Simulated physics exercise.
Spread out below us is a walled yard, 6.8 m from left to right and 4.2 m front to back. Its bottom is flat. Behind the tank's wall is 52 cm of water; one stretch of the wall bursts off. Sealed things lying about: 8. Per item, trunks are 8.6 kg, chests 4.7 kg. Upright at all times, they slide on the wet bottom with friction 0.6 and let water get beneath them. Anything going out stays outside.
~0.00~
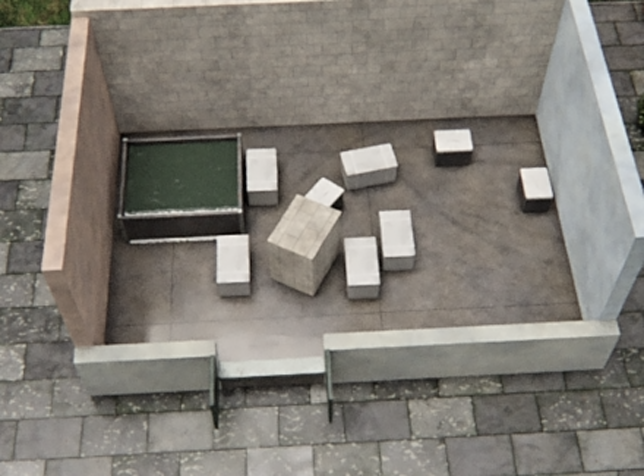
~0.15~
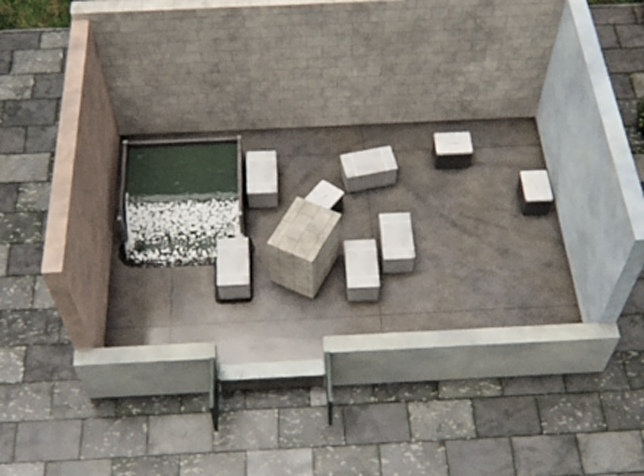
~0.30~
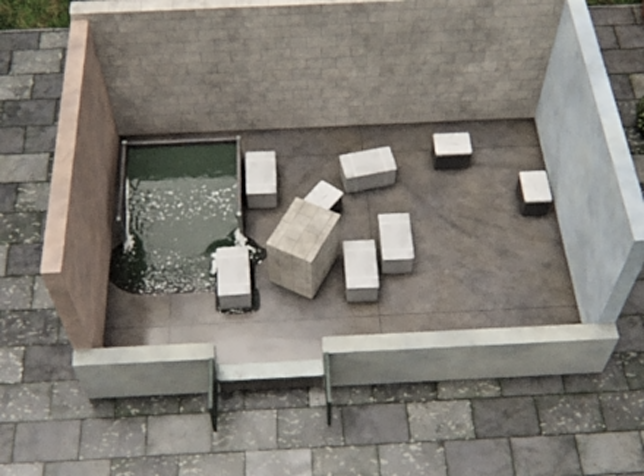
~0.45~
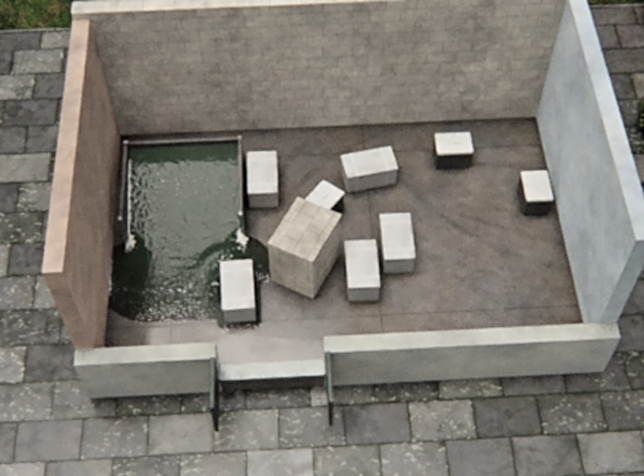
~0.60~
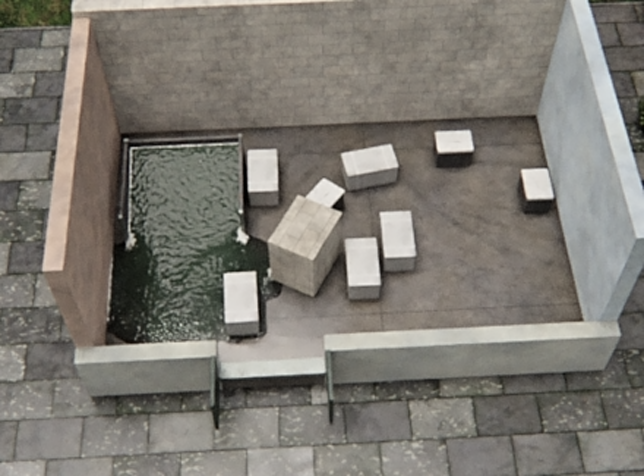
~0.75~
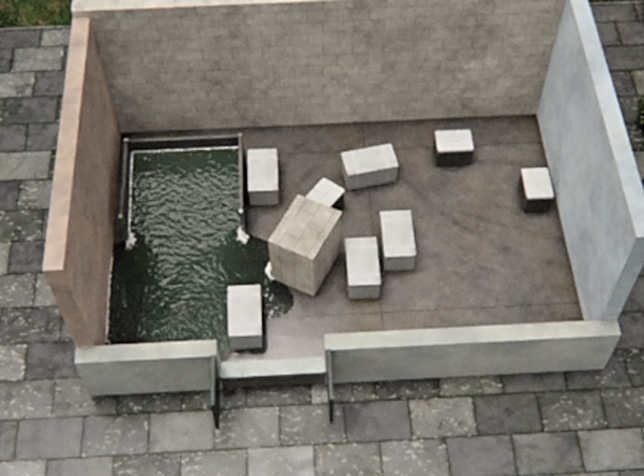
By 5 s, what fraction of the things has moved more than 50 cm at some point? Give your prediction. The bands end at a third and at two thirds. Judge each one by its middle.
It does not reach a third.
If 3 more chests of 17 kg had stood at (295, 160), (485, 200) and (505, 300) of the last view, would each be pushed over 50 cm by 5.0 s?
Going through them in turn, I'd say not that far, not that far and not that far.
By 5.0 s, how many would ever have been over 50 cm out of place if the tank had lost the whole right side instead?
Result: 6 of them.
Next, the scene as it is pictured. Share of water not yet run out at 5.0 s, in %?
About 74 in a hundred parts of the water.
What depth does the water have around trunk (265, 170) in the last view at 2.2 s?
Roughly 1 cm.
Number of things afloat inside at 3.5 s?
I get 0.
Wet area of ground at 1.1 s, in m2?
Somewhere about 8.0 m2, give or take.
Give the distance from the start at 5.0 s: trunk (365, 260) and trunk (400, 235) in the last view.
In that order: 10 cm, 0 cm.
After 1.1 s 1 of 8 are over 50 cm from their spots; 0 afloat.
After 2.2 s 1 of 8 are over 50 cm from their spots; 0 afloat.
After 3.5 s 1 of 8 are over 50 cm from their spots; 0 afloat.
After 5.0 s 1 of 8 are over 50 cm from their spots, and 1 have been at some point; 0 afloat.
